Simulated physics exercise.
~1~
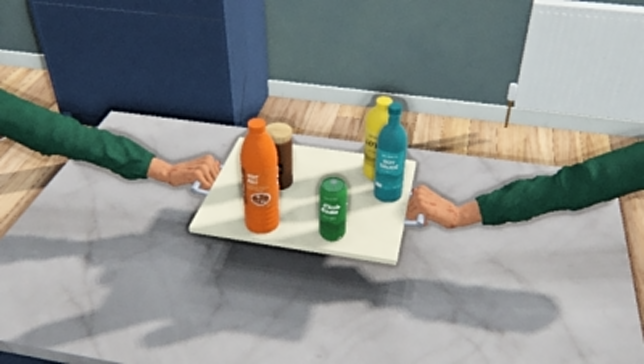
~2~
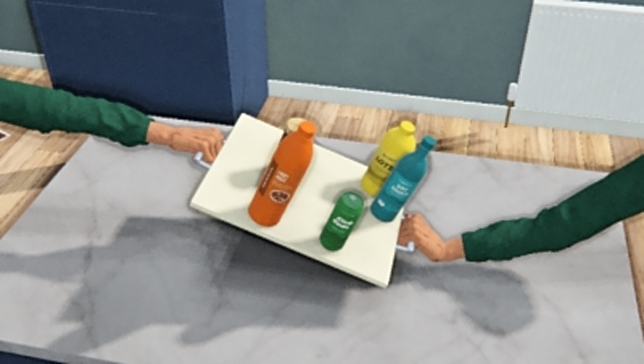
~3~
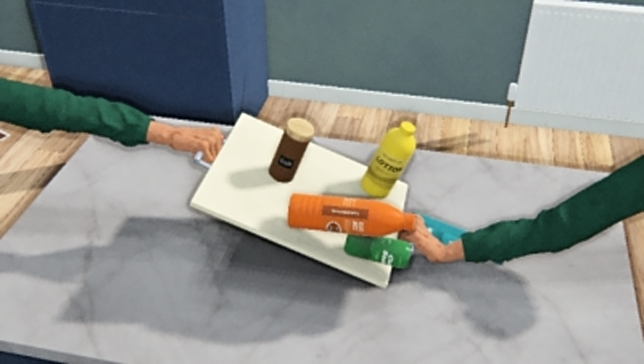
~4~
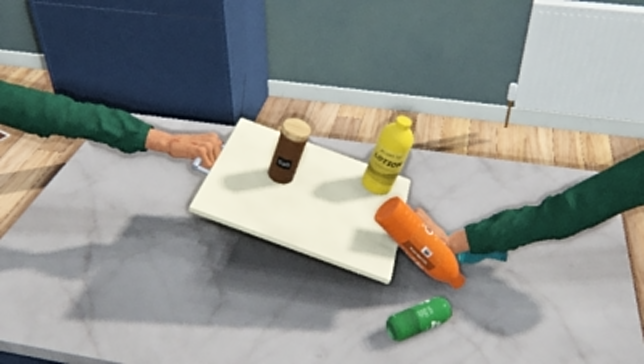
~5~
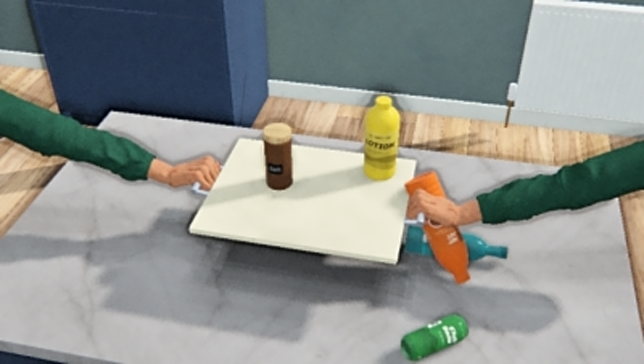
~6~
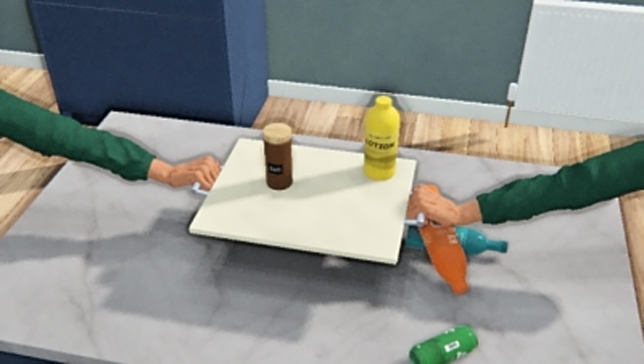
At first, two hands in green sleeves hold a flat cream tray above a marble table, with an orange bottle, a brown jar, a green can, a yellow bottle and a turquoise bottle standing on it. The hands tip the tray so its right edge dips, and everything leans. The turquoise bottle goes off the right side while the orange bottle and green can topple, then follow it off. The tray comes back level as the can rolls a little toward the front. In the end, the three lie on the table, while the yellow bottle and brown jar stand upright aboard.
